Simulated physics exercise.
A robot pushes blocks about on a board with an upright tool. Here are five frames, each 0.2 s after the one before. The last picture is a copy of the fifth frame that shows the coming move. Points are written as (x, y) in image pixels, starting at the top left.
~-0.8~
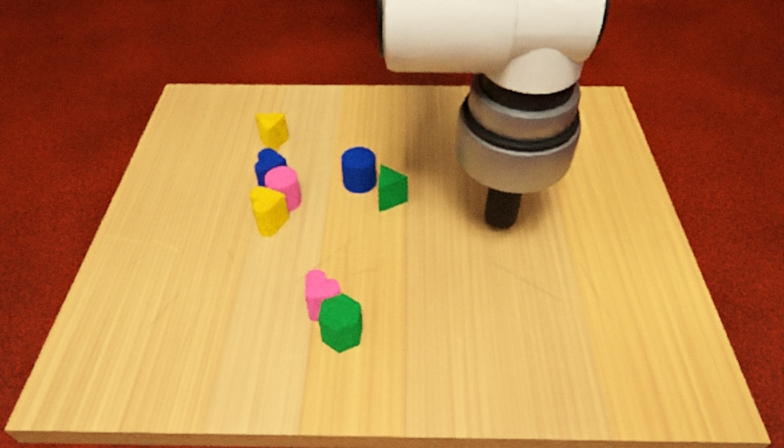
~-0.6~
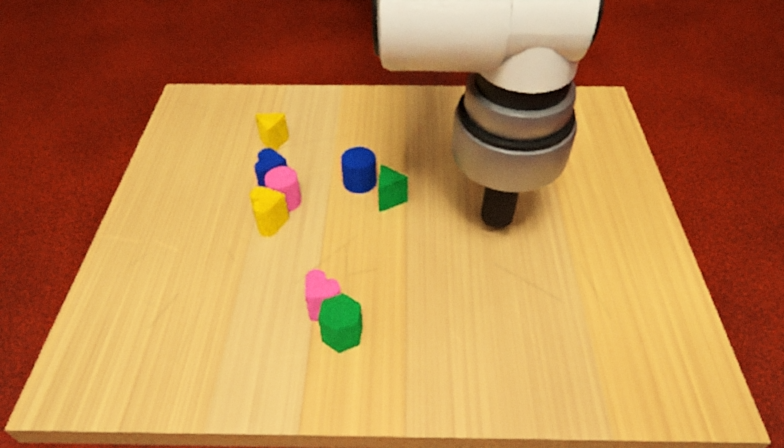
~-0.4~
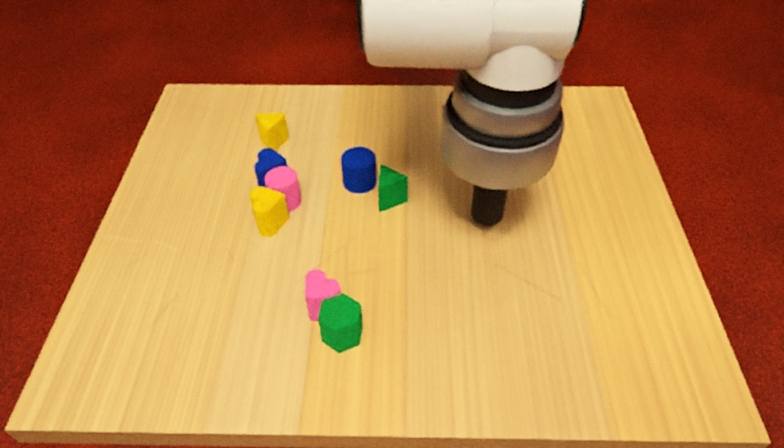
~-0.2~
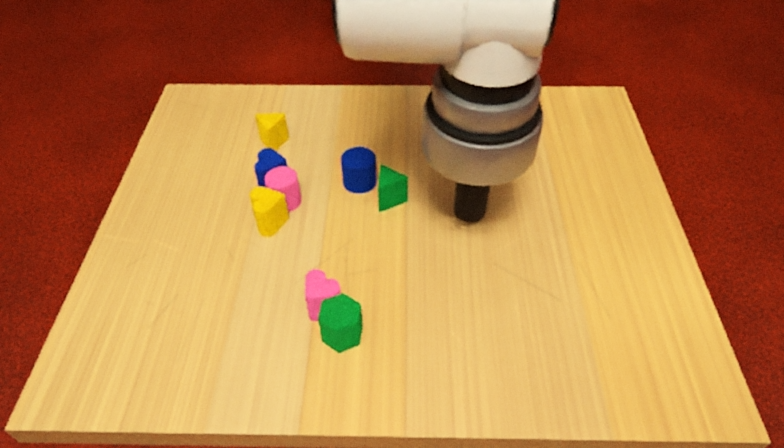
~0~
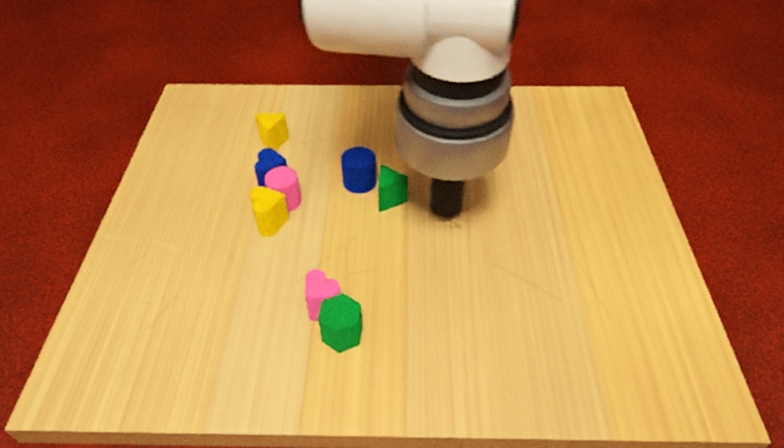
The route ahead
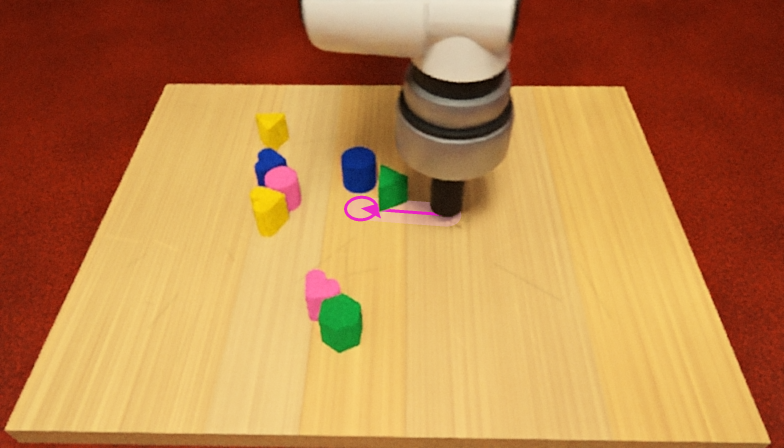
On a wooden board scattered with yellow, blue, pink and green blocks, a robot arm with an upright black-tipped tool moves left, slowly at first, nearing the green three-sided block while all the blocks stay still.
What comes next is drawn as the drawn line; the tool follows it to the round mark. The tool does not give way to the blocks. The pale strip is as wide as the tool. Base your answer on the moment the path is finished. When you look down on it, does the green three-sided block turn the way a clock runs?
Yes, it checks out.
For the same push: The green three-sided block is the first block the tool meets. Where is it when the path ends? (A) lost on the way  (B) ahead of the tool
I choose A.
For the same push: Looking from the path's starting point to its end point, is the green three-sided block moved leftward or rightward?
It is displaced to the right.
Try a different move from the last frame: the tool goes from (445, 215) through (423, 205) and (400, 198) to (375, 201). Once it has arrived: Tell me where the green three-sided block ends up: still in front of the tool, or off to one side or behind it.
It is still in front.
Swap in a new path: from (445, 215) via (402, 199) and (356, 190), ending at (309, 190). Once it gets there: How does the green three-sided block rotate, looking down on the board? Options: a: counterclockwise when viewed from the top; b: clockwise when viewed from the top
(a)
Path on the board, in a line from (445, 215) to (361, 208).
What follows on the original path. Halfway along, tool at (403, 203); green three-sided block at (385, 173), turned 15° anticlockwise.
At the end, tool at (361, 200); pink round block in place; blue round block at (354, 152); green three-sided block at (372, 166), turned 35° clockwise.
